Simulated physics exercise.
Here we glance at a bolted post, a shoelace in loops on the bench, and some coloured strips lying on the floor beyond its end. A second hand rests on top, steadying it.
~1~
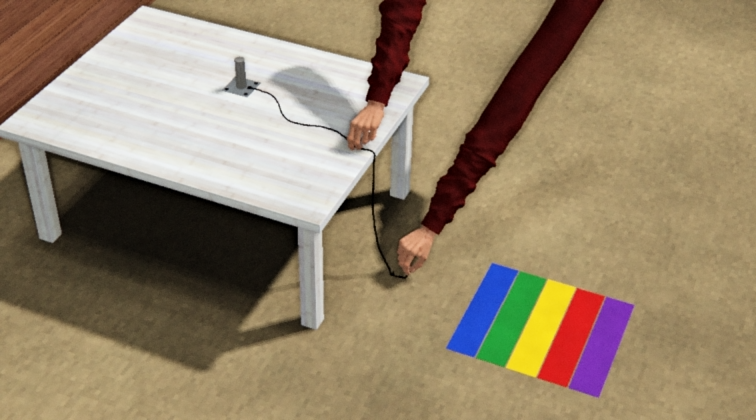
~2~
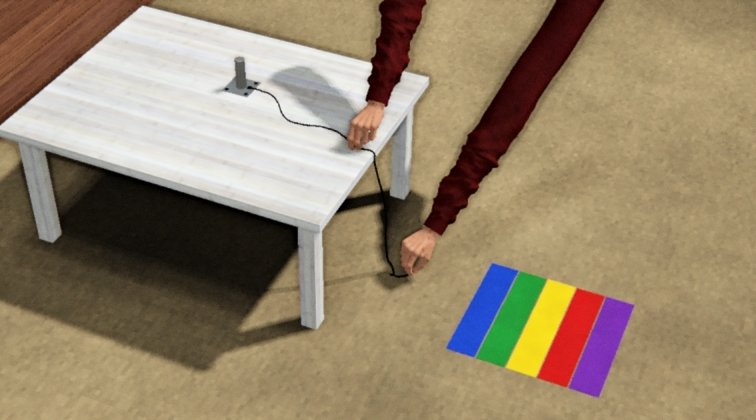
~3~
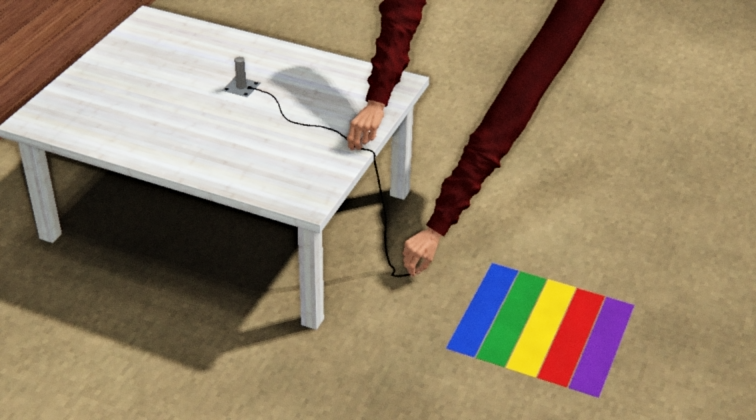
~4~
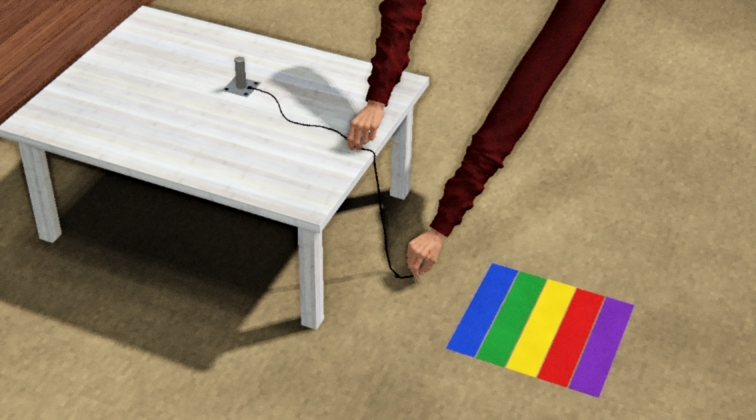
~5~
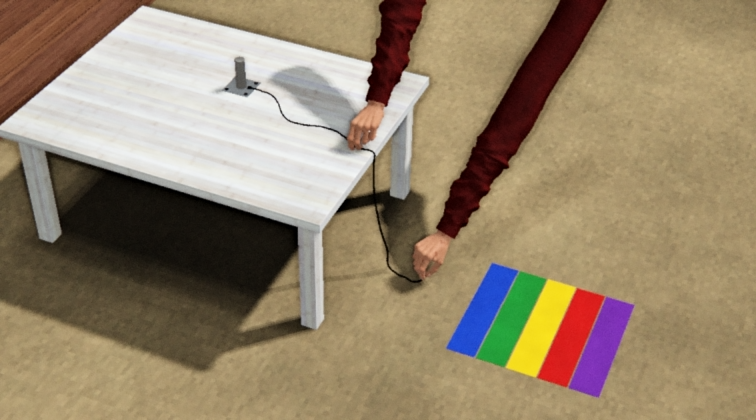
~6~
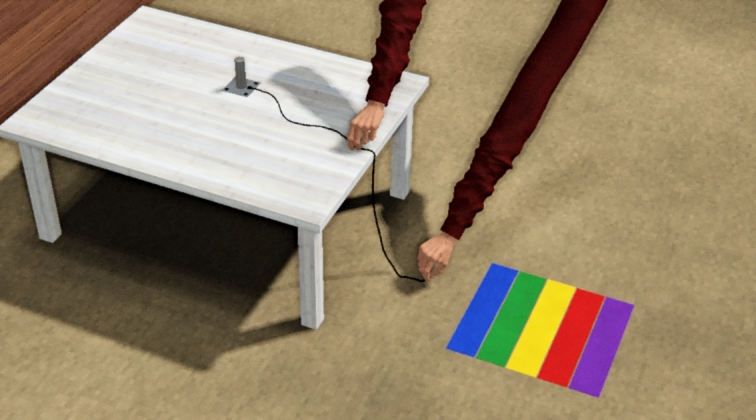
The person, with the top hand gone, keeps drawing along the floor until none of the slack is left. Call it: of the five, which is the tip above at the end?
The green strip.
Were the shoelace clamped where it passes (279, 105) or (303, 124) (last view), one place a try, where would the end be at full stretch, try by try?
(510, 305), (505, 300).
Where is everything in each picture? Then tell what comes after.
In the first frame, end (410, 271); blue (469, 337); green (498, 346); yellow (529, 356); red (559, 365); purple (591, 376).
In the second frame, end (413, 272); shoelace through (272, 95) (297, 123) (345, 138) (377, 173) (386, 220) (390, 264).
In the third frame, end (415, 273).
In the fourth frame, end (419, 274); shoelace through (272, 95) (297, 123) (345, 138) (376, 172) (383, 220) (390, 264).
In the fifth frame, end (426, 276).
In the sixth frame, end (430, 277); shoelace through (272, 95) (297, 123) (345, 138) (373, 172) (376, 218) (391, 264).
Soon after, end near (452, 284); short of the strips.
Then, end near (493, 297); over blue.
At full stretch, end near (517, 304); over green. It gets as far as the green strip.
